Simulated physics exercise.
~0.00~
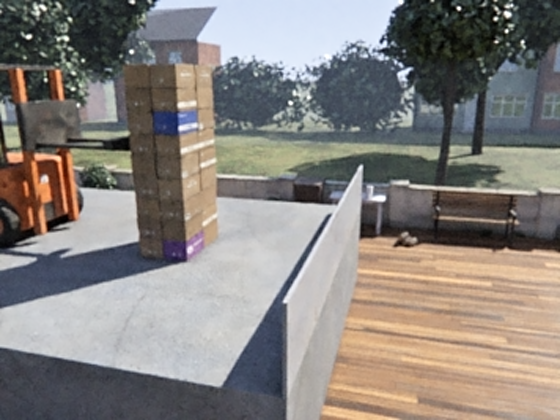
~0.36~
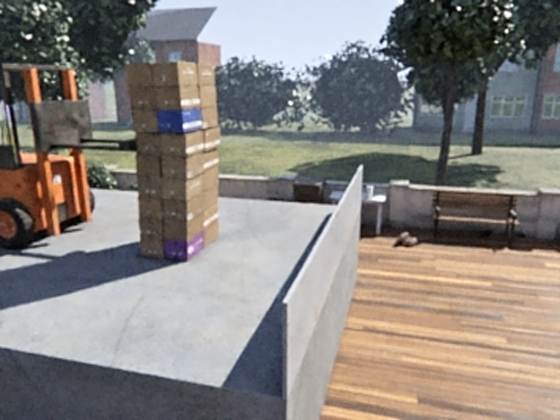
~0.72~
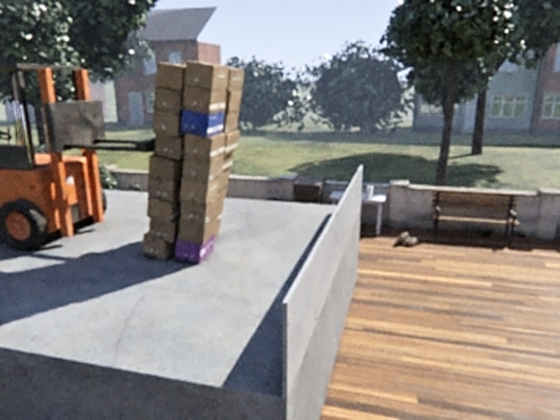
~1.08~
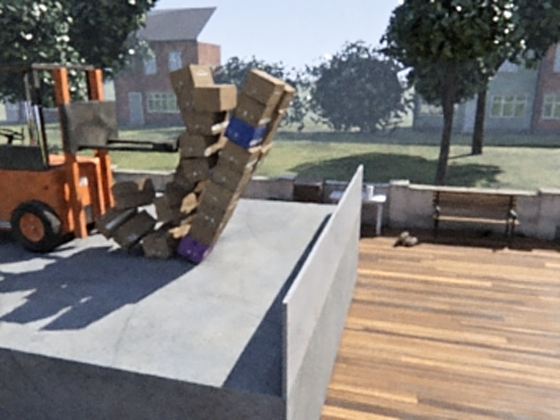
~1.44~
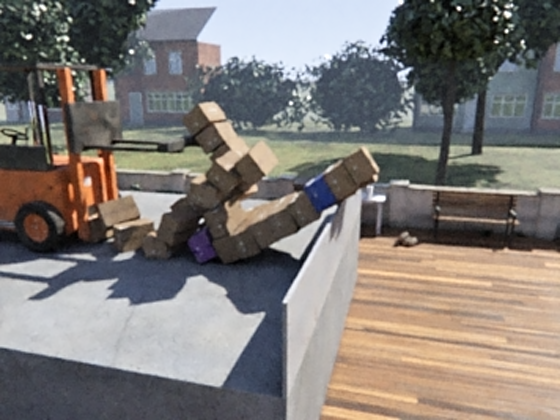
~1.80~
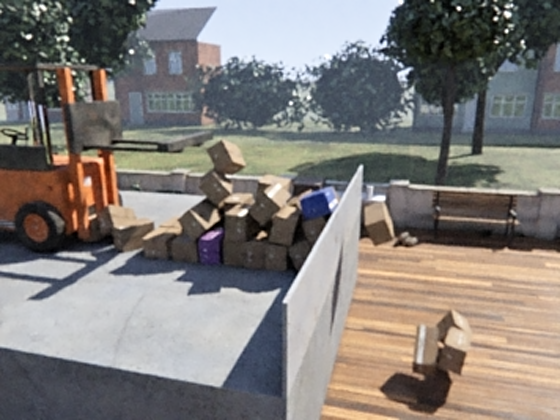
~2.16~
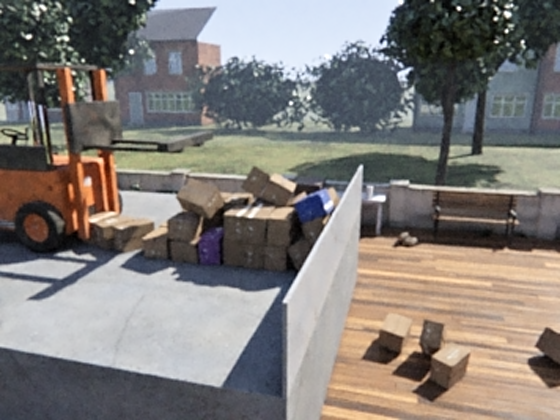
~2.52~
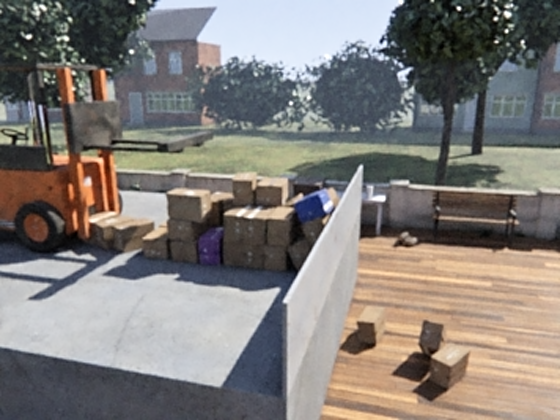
On a loading dock, a forklift topples stacked cartons into a heap, spilling some over the edge board.
